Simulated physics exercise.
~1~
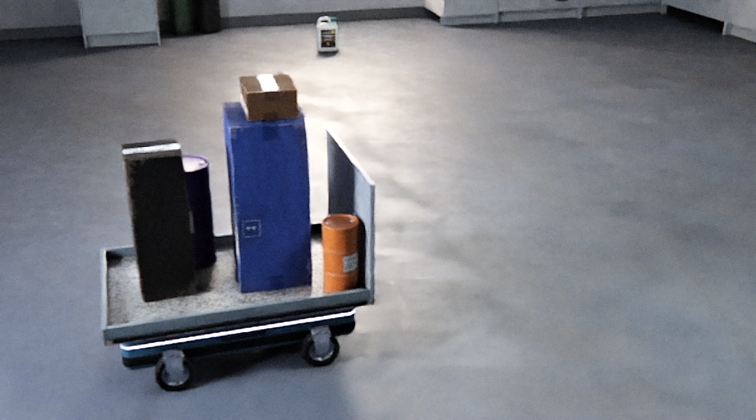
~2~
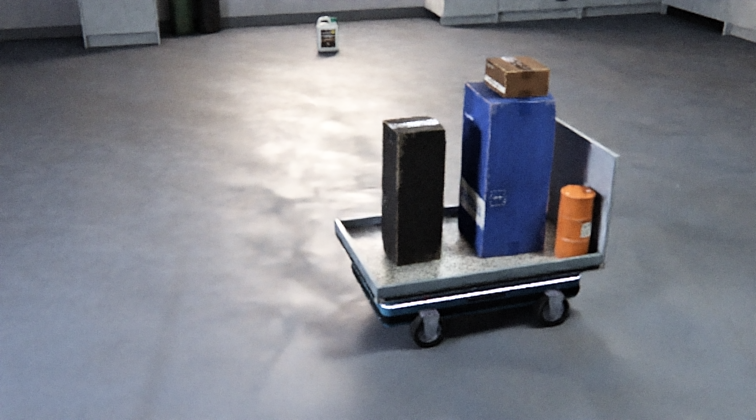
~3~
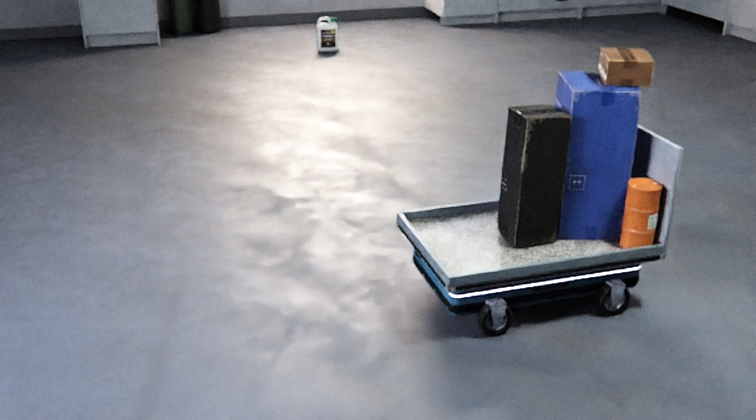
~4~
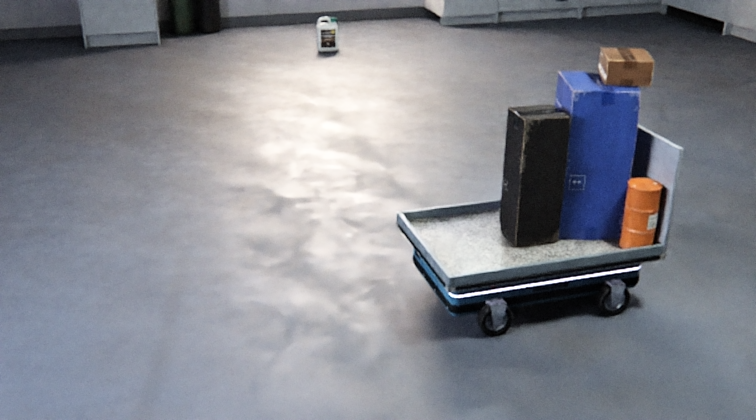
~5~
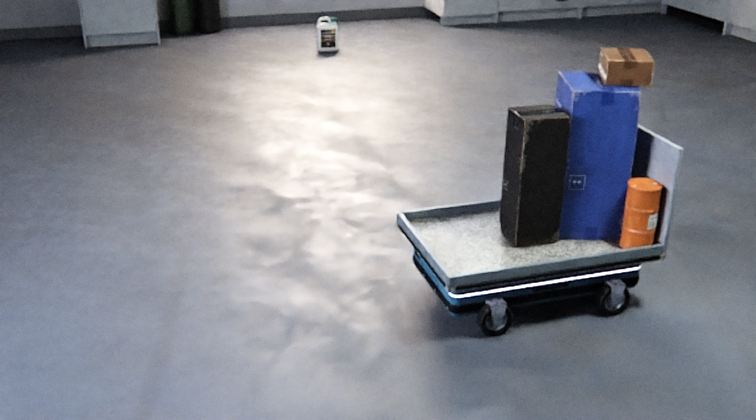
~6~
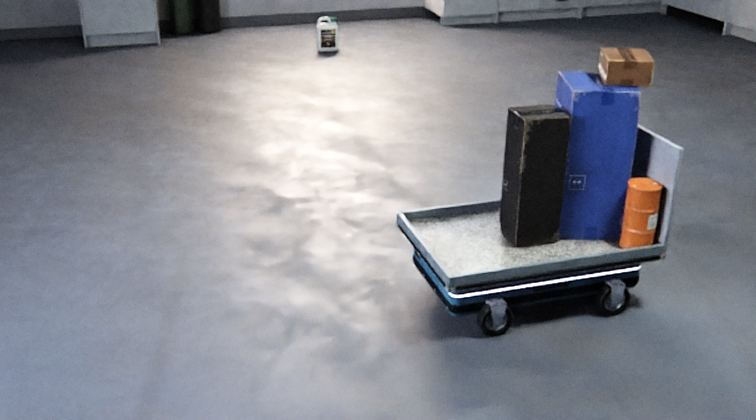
A flat grey cart loaded with boxes and canisters stands at the left of a wide grey floor, seen from slightly above by a still camera. A tall black box and a purple canister stand toward its left, a tall blue box with a brown parcel on top is in the middle, and an orange canister sits by the upright board at right. The cart rolls to the right, and the purple canister drops out of sight behind the boxes. It rolls a little farther, then stops. It stays still at the right, black box, blue box and orange canister upright, parcel still on top.
